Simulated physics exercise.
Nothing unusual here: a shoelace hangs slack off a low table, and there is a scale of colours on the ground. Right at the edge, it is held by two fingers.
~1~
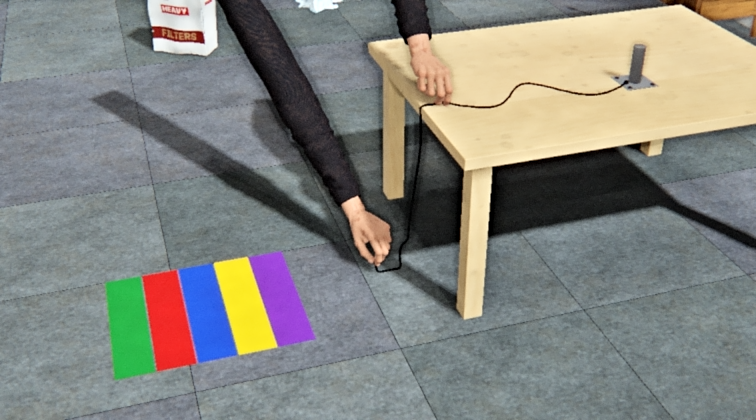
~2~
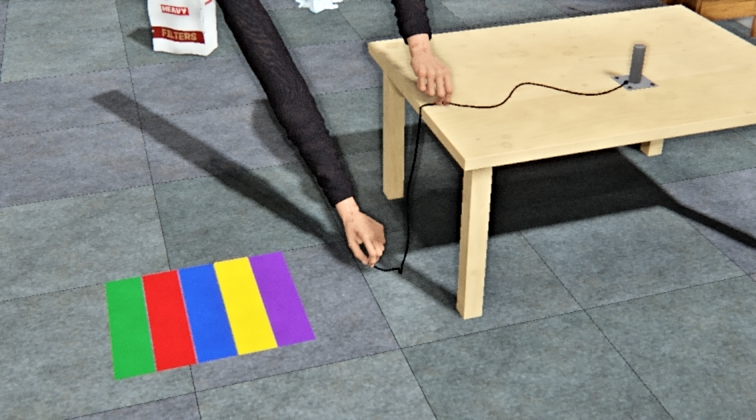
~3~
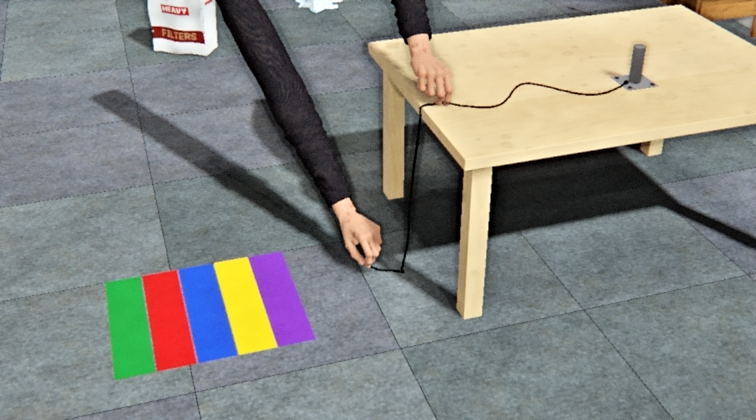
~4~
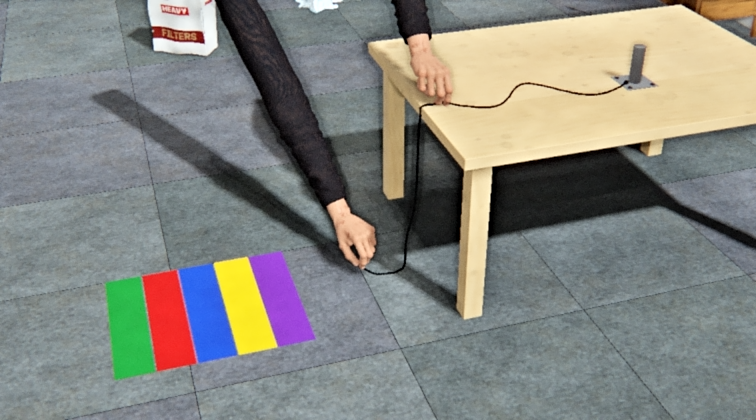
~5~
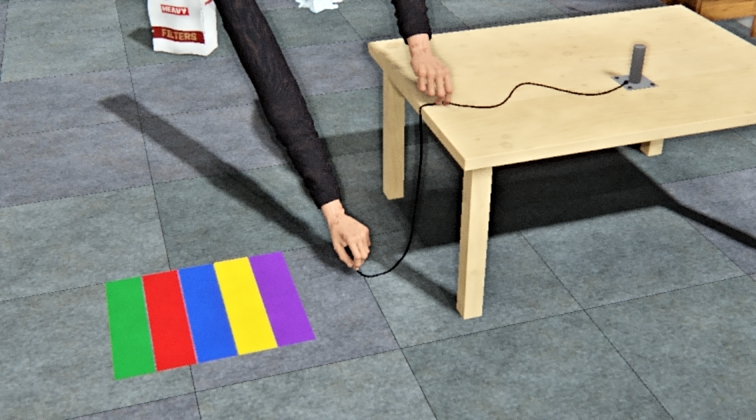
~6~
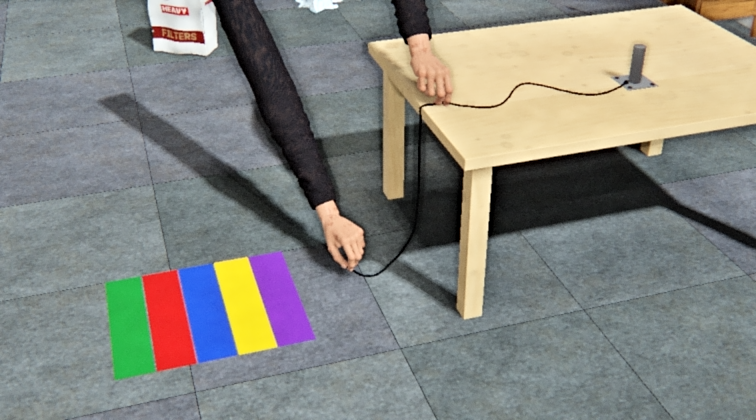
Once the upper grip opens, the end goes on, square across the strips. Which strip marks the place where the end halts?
The blue strip does.
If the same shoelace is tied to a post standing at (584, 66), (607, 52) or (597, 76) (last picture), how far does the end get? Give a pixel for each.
Try 1 about (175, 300), try 2 about (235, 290), try 3 about (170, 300).
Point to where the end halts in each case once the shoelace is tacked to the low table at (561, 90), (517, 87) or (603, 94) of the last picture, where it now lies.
Near (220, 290), then (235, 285), then (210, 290).
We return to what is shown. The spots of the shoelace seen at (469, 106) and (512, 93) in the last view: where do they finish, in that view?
(425, 108) and (487, 99).
A little later, end near (263, 282); over purple.
Next, end near (226, 289); over yellow.
When it is tight, end near (205, 293); over blue. It gets as far as the blue strip.
